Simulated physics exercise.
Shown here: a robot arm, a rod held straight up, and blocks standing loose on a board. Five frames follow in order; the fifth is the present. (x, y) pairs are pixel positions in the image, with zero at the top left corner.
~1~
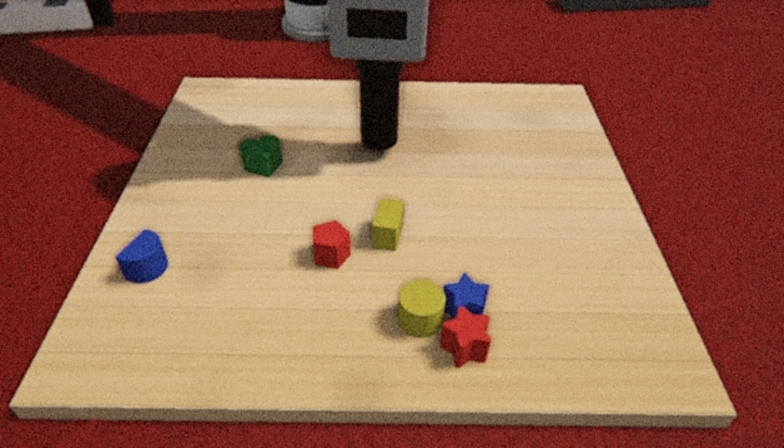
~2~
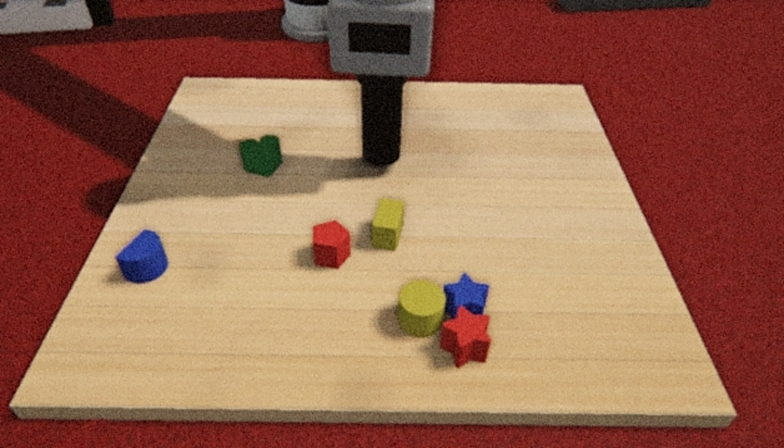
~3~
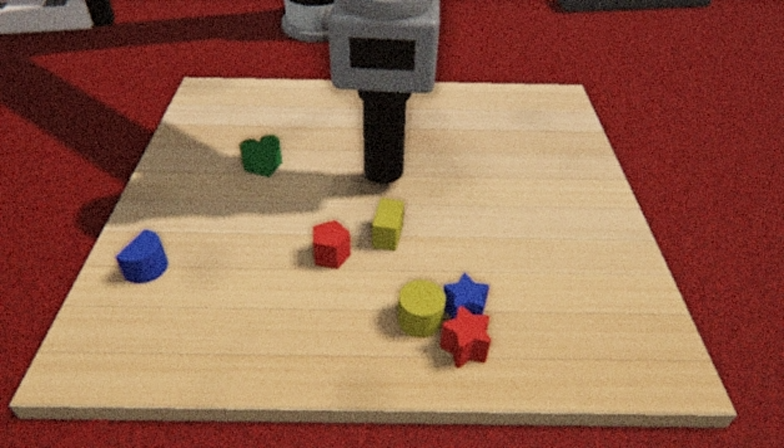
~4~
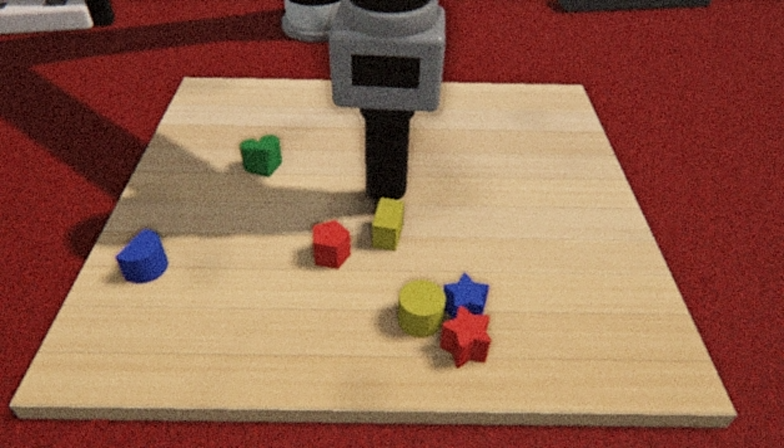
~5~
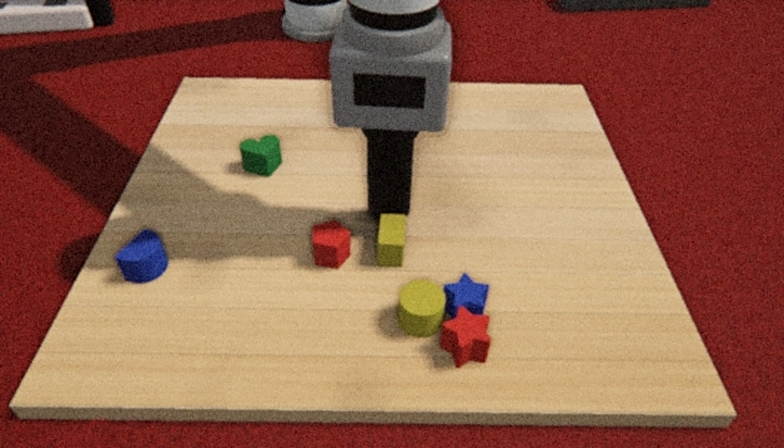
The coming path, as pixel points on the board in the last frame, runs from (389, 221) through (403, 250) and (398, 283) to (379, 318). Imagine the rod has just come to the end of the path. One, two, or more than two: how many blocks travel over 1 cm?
Two move.
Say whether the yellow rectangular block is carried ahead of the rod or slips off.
I think the rod keeps pushing the yellow rectangular block along right to the end.
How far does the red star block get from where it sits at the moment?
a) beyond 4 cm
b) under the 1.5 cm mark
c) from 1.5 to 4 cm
b (under the 1.5 cm mark)
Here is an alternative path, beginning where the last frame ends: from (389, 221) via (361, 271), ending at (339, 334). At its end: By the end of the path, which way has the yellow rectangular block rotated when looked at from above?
Looking down on the board, it turns counter-clockwise.
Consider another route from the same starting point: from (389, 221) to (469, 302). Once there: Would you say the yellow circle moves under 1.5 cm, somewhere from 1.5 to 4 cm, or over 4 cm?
It will fall in the lowest band, under 1.5 cm.
What follows on the original path. One third of the way, rod (404, 239); yellow rectangular block (403, 262).
Two thirds of the way, rod (398, 271); yellow rectangular block (390, 299), turned 25° clockwise; yellow circle (425, 312).
At the end, rod (379, 307); yellow rectangular block (379, 338); yellow circle (425, 313); blue star block unmoved; red star block unmoved.
